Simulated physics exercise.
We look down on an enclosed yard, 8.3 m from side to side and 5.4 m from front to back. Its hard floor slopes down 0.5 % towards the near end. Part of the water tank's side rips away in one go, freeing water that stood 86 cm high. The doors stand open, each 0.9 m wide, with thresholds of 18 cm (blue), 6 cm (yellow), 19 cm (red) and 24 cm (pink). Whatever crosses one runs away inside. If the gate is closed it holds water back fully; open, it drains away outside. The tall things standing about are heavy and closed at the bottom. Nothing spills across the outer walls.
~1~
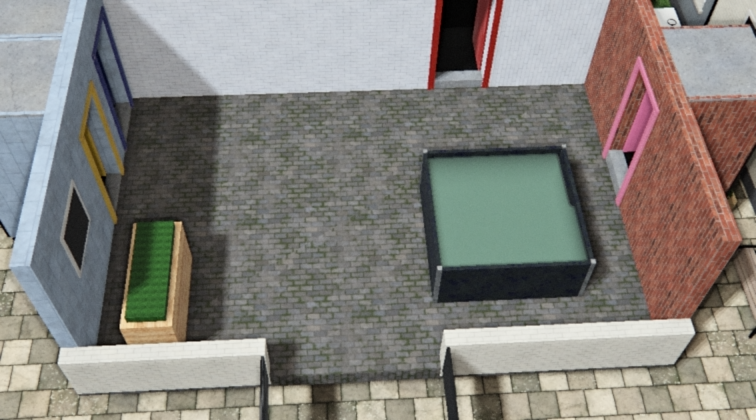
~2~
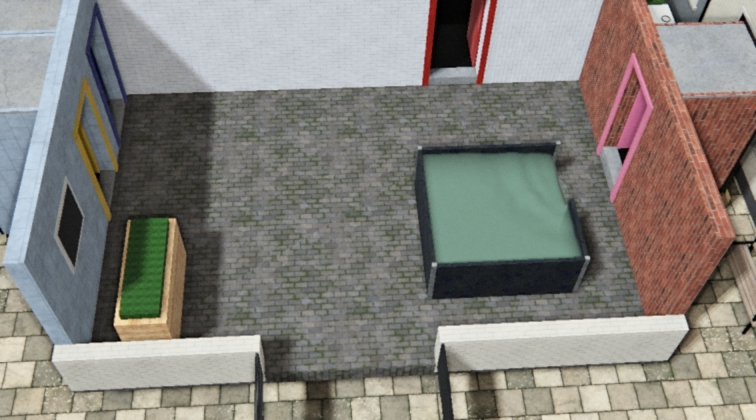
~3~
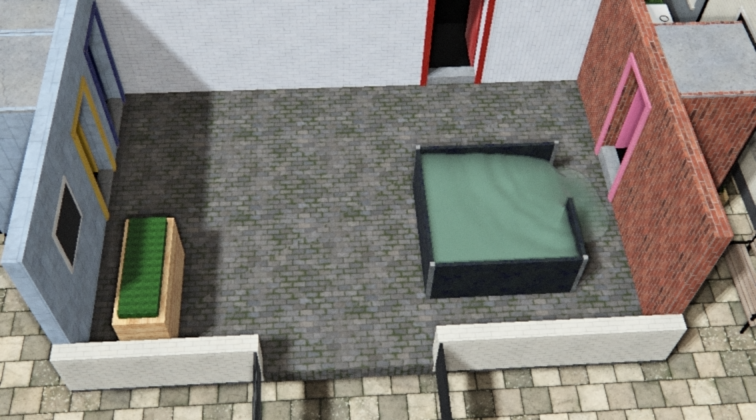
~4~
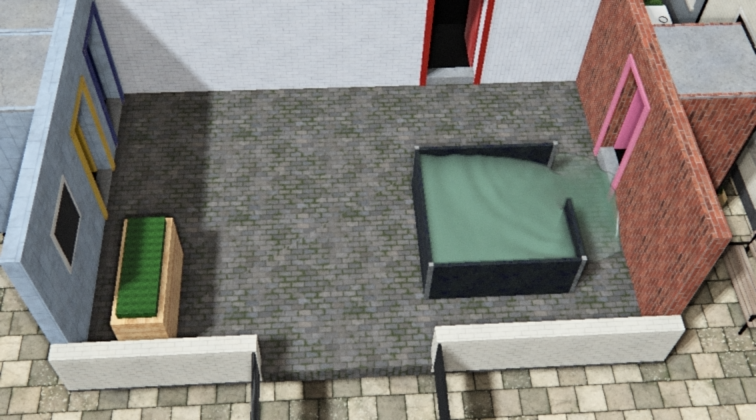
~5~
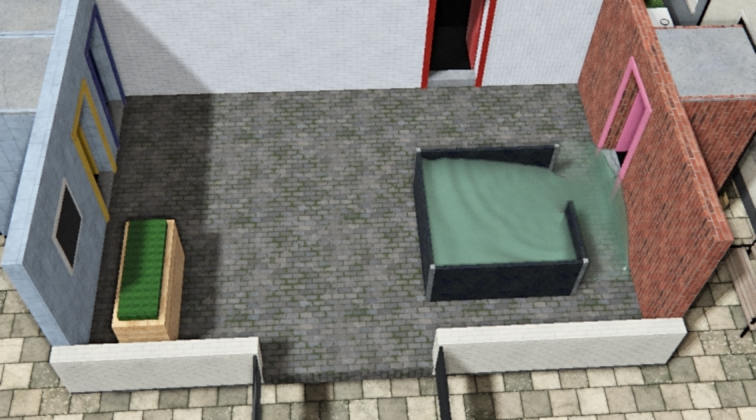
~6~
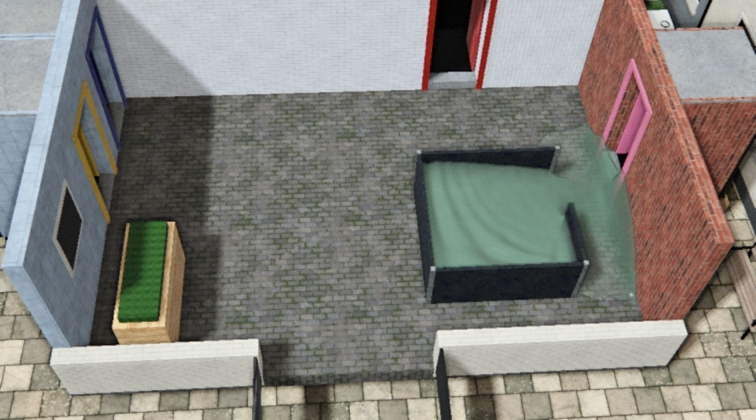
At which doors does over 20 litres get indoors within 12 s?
Within that time: At the blue door it keeps below the limit; at the yellow door it passes the limit; at the red door it does not reach the limit; at the pink door it goes over the limit.
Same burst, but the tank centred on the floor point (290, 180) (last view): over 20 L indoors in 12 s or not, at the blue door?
Against that limit: Blue below.
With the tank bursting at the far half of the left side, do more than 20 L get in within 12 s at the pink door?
Then: Pink under.
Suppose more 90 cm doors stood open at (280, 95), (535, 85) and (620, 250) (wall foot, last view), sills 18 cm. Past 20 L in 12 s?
In that order: Below, past it, over.
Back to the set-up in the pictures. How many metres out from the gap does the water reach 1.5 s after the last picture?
Some 3.8 m out.
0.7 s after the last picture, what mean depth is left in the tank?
Roughly 61 cm on average.
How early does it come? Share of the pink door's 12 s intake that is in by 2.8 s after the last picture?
About 90 per cent.
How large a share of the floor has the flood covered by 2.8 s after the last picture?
Near 55 per cent is wet.
Then, 0.7 s after the last picture water covers 15 % of the floor and is deepest (64 cm) near (609, 209); blue door not reached, yellow door not reached, red door not reached, pink door 55 cm at the sill, 134 L in.
Then, 1.5 s after the last picture water covers 25 % of the floor and is deepest (50 cm) near (599, 209); blue door not reached, yellow door not reached, red door 10 cm at the sill, 0 L in, pink door 46 cm at the sill, 290 L in.
Then, 2.8 s after the last picture water covers 55 % of the floor and is deepest (38 cm) near (599, 209); blue door not reached, yellow door not reached, red door 11 cm at the sill, 0 L in, pink door 35 cm at the sill, 387 L in.
Then, 6.3 s after the last picture water covers 95 % of the floor and is deepest (20 cm) near (599, 209); blue door 10 cm at the sill, 0 L in, yellow door 12 cm at the sill, 14 L in, red door 8 cm at the sill, 0 L in, pink door 18 cm at the sill, 428 L in.
Then, 11.3 s after the last picture water covers 100 % of the floor and is deepest (14 cm) near (87, 371); blue door 9 cm at the sill, 0 L in, yellow door 11 cm at the sill, 81 L in, red door 4 cm at the sill, 0 L in, pink door 9 cm at the sill, 428 L in.
